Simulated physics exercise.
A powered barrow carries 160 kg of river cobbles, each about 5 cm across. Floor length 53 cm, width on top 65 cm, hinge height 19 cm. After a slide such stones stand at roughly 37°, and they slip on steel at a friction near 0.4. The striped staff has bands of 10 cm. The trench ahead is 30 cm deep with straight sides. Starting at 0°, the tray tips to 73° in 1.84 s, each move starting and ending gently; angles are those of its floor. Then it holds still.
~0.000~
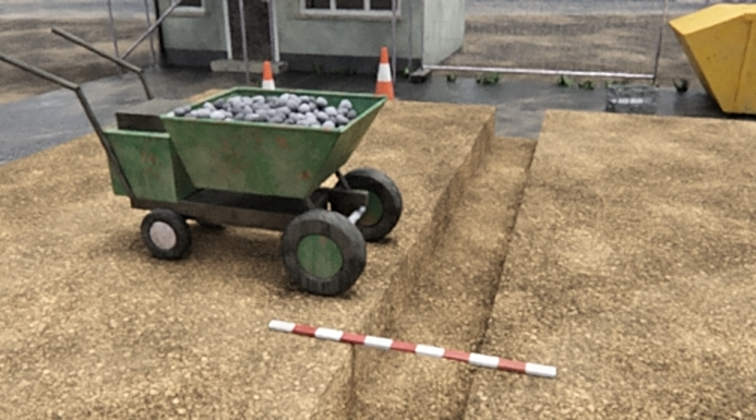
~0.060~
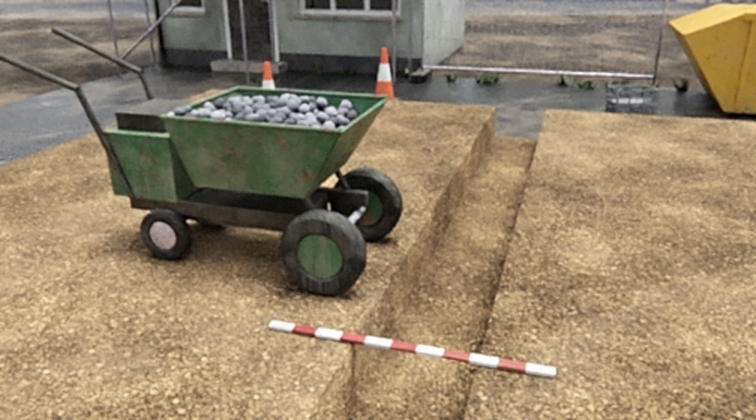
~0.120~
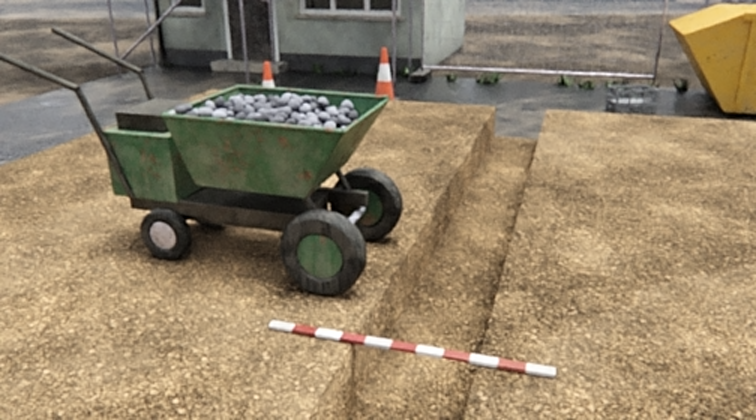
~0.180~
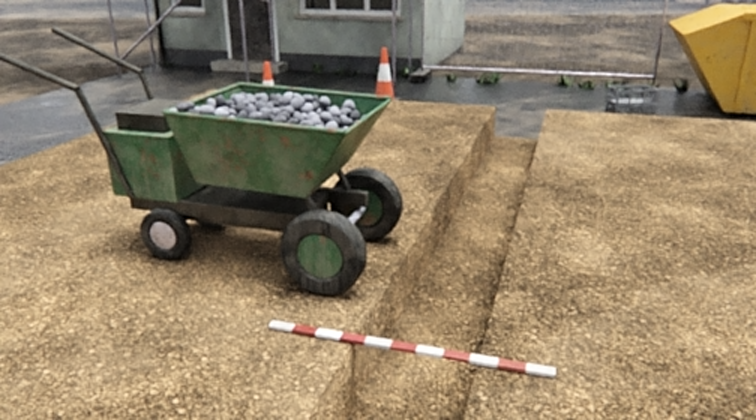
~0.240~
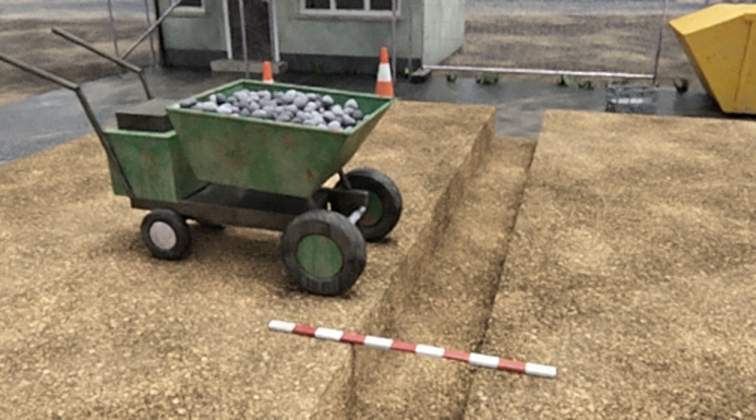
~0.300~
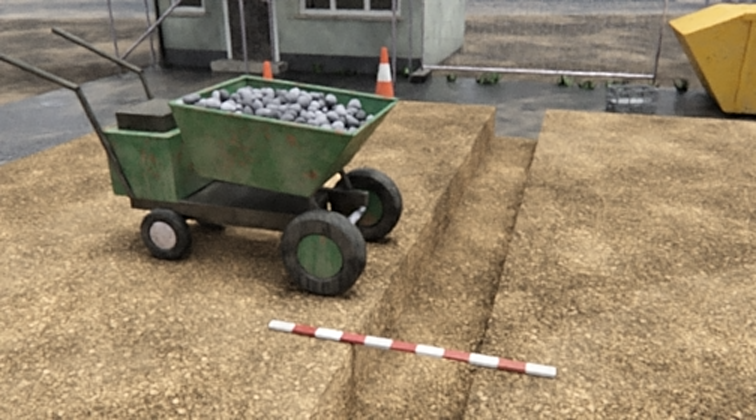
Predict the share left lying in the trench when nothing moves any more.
About 56 per cent.
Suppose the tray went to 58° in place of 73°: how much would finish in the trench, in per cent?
It would be near 30 per cent.
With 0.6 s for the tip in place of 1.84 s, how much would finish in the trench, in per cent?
It would be near 30 per cent.
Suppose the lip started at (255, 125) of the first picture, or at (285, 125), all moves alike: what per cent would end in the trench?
About 100 and 100 per cent.
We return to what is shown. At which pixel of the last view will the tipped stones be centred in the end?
Around (491, 313).
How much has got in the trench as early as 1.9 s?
About 20 per cent by then.
After 1.4 s the floor is at 62°; 97 % in the tray, 3 % in the trench; the foremost stones are at (497, 227).
After 1.9 s the floor is at 73°; 48 % in the tray, 18 % in the trench, 34 % past the trench; the foremost stones are at (639, 301).
After 2.3 s the floor is at 73°; 28 % in the tray, 28 % in the trench, 44 % past the trench; the foremost stones are at (704, 305).
After 4.2 s the floor is at 73°; 0 % in the tray, 56 % in the trench, 44 % past the trench; the foremost stones are at (727, 310).
